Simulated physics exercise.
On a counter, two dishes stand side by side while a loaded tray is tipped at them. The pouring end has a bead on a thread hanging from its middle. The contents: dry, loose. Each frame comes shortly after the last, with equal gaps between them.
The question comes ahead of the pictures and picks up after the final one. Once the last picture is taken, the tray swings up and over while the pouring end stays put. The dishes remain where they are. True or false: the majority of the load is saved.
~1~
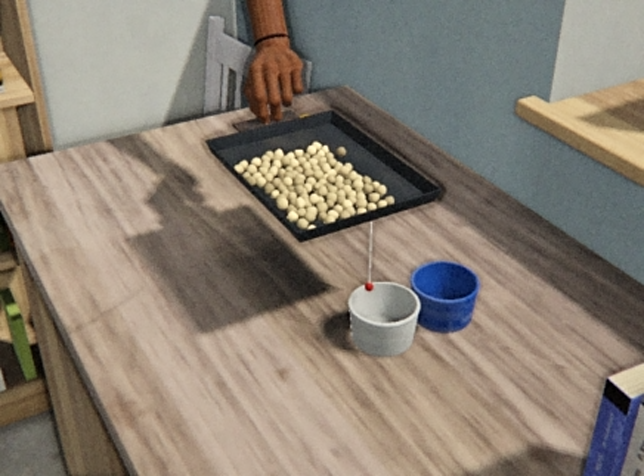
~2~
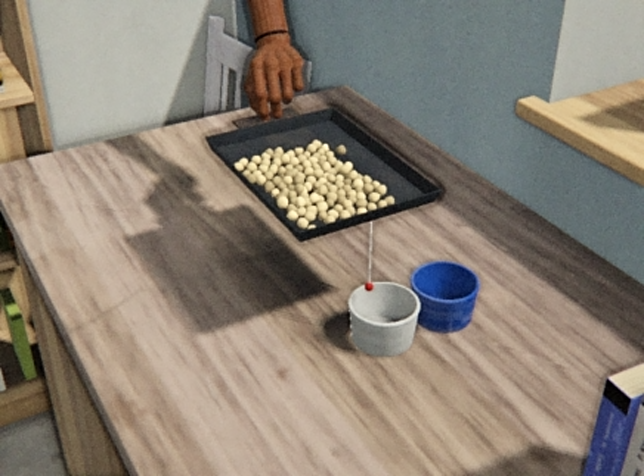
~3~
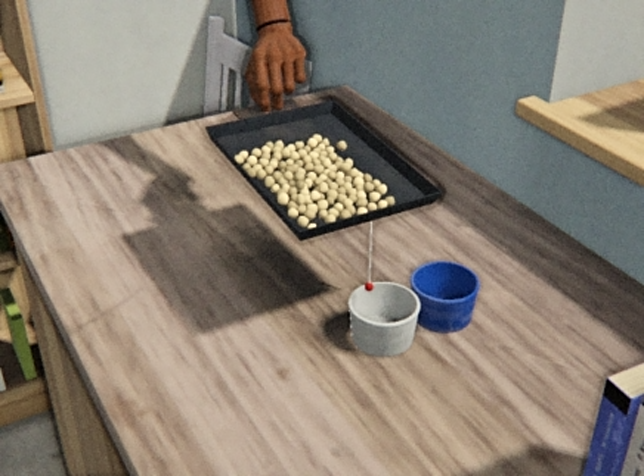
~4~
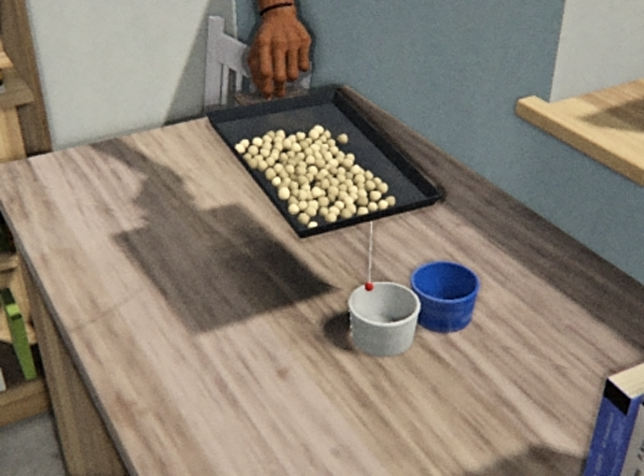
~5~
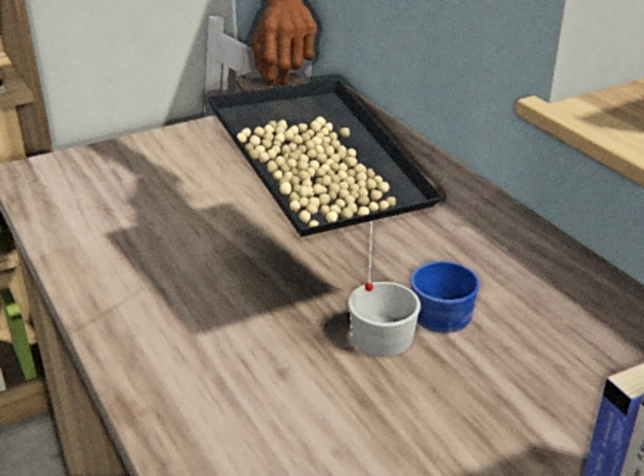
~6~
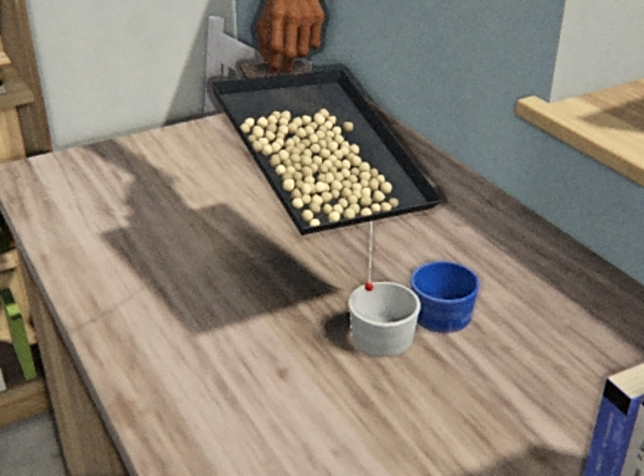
True.
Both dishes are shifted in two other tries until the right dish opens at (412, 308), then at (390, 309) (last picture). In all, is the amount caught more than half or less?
The dishes end up with the lesser share in the first try and the lesser share in the second.
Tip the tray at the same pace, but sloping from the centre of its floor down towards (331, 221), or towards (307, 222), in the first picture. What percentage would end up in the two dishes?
First heading roughly 0 %, second roughly 0 %.
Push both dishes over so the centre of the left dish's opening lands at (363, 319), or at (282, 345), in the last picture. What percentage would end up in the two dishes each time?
It would be near 60 per cent first and near 0 per cent second.
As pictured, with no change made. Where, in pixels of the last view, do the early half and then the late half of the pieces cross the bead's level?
Roughly at (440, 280) first, and then at (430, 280).
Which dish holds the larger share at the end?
Answer: The one at right.
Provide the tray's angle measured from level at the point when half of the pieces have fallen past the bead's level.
At some 100 degrees.
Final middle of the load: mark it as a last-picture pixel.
Centre at rest, last view: Approx. (438, 313).
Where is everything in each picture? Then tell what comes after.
The first picture shows corners of the pouring end at (300, 229) and (435, 189), level; middle of the load at (311, 182), macadamia nuts; left dish at (402, 335); right dish at (463, 312); bead on its thread at (369, 287).
The second picture shows corners of the pouring end at (301, 229) and (435, 189), level; middle of the load at (311, 181).
The third picture shows corners of the pouring end at (301, 228) and (436, 191), tipped barely, lowest at the right corner; middle of the load at (312, 177).
The fourth picture shows corners of the pouring end at (302, 226) and (436, 193), tipped a little, lowest at the right corner; middle of the load at (313, 171).
The fifth picture shows corners of the pouring end at (304, 225) and (437, 195), tipped a little, lowest at the right corner; middle of the load at (314, 166).
The sixth picture shows corners of the pouring end at (305, 224) and (437, 198), tipped clearly, lowest at the right corner; middle of the load at (317, 161); left dish at (402, 335); right dish at (463, 312).
Soon after the last picture, tray tipped steeply; nearly all on the tray; a stray few in the air.
A little later, tray tipped past a quarter turn; a small part on the tray; a small part in the left dish; about half in the right dish; a small part outside both; about a quarter in the air.
Later still, tray tipped past a quarter turn; a small part in the left dish; about two thirds in the right dish; about a quarter outside both; a stray few in the air.
At rest, tray tipped past a quarter turn; a small part in the left dish; about two thirds in the right dish; about a quarter outside both; a stray few in the air.
